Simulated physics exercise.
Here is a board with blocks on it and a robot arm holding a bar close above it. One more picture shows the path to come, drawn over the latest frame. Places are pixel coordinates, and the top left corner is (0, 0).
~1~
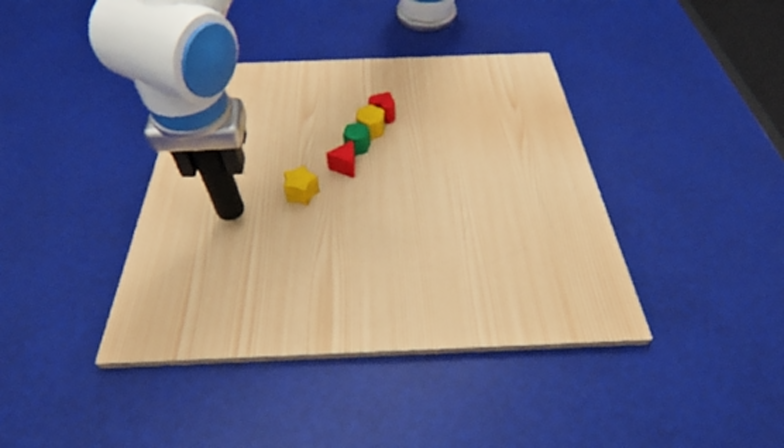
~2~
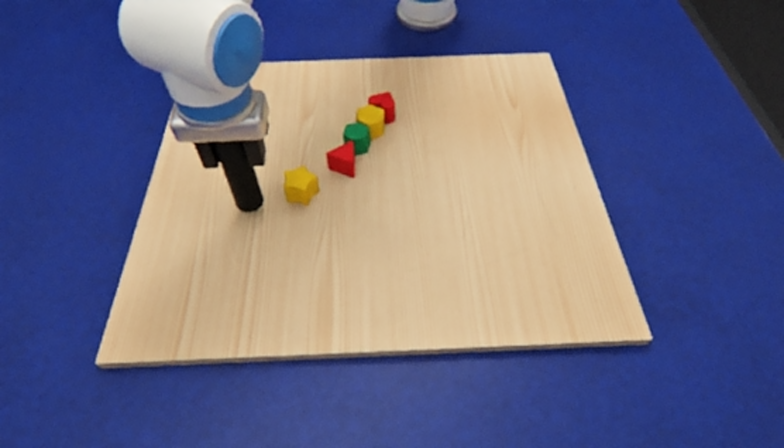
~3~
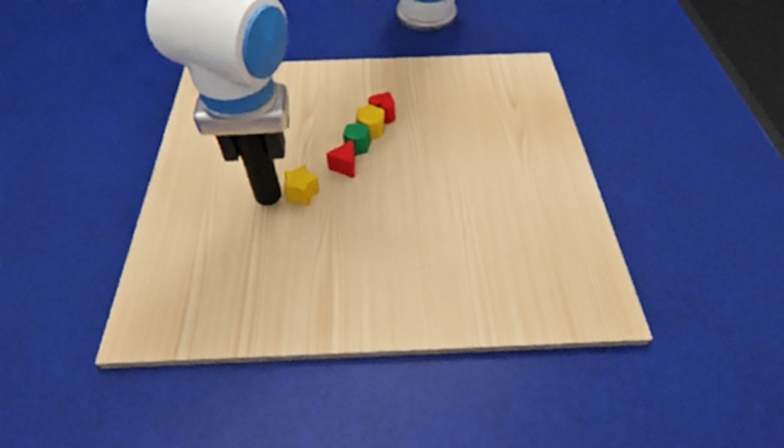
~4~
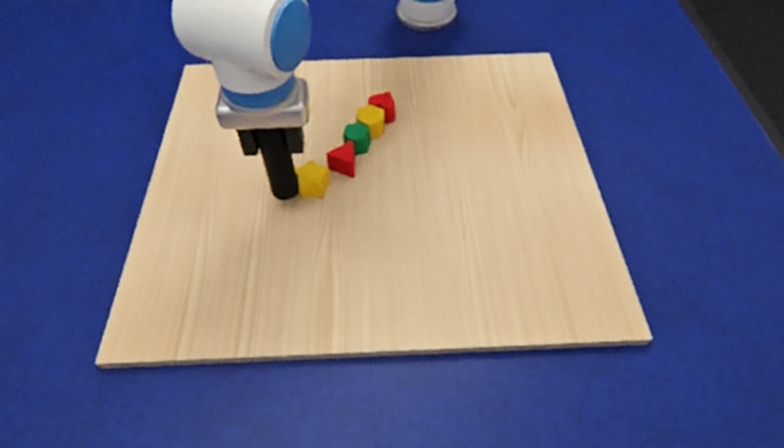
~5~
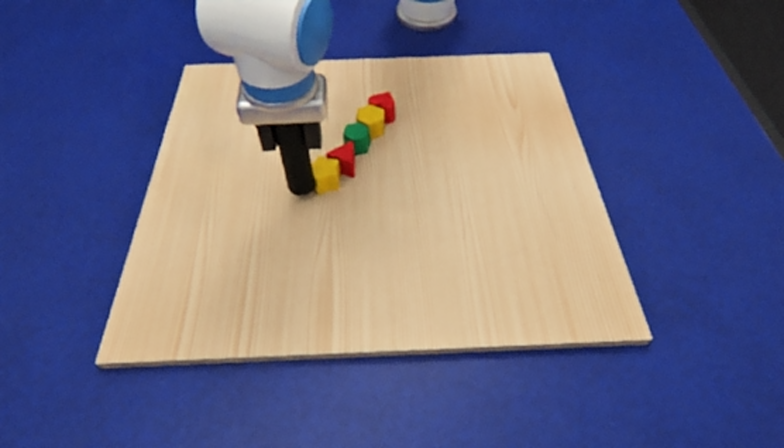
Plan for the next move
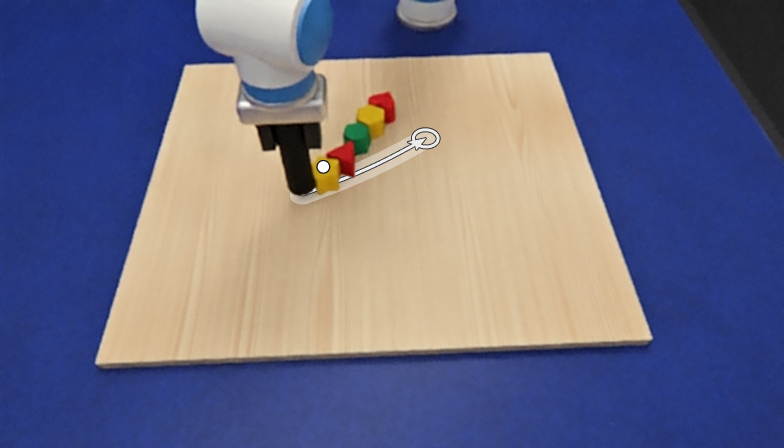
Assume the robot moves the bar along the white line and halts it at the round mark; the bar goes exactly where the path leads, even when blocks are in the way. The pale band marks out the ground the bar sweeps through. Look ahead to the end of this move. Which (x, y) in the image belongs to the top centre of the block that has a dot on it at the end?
I'd expect the centre of its top face to be at (447, 114).
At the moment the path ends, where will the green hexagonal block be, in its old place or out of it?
It shifts position.
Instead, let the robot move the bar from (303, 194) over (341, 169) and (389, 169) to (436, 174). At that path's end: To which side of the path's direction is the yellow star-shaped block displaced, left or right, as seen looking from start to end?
It gets pushed left.
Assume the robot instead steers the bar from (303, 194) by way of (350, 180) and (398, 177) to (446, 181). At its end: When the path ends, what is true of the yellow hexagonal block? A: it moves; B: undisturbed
A - it moves.
Drawn move, from (303, 194) through (369, 168) to (426, 138); the dot is on the yellow star-shaped block.
On the path given first. One third of the way, bar at (348, 168); yellow star-shaped block at (369, 151); red triangle at (385, 137); green hexagonal block at (368, 126), turned 60° anticlockwise; yellow hexagonal block at (371, 107).
Two thirds of the way, bar at (390, 149); yellow star-shaped block at (411, 132); red triangle at (423, 118); green hexagonal block at (368, 126), turned 60° anticlockwise; yellow hexagonal block at (371, 107).
At the end, bar at (426, 130); yellow star-shaped block at (447, 114); red triangle at (453, 99); green hexagonal block at (368, 126), turned 60° anticlockwise; yellow hexagonal block at (371, 107).
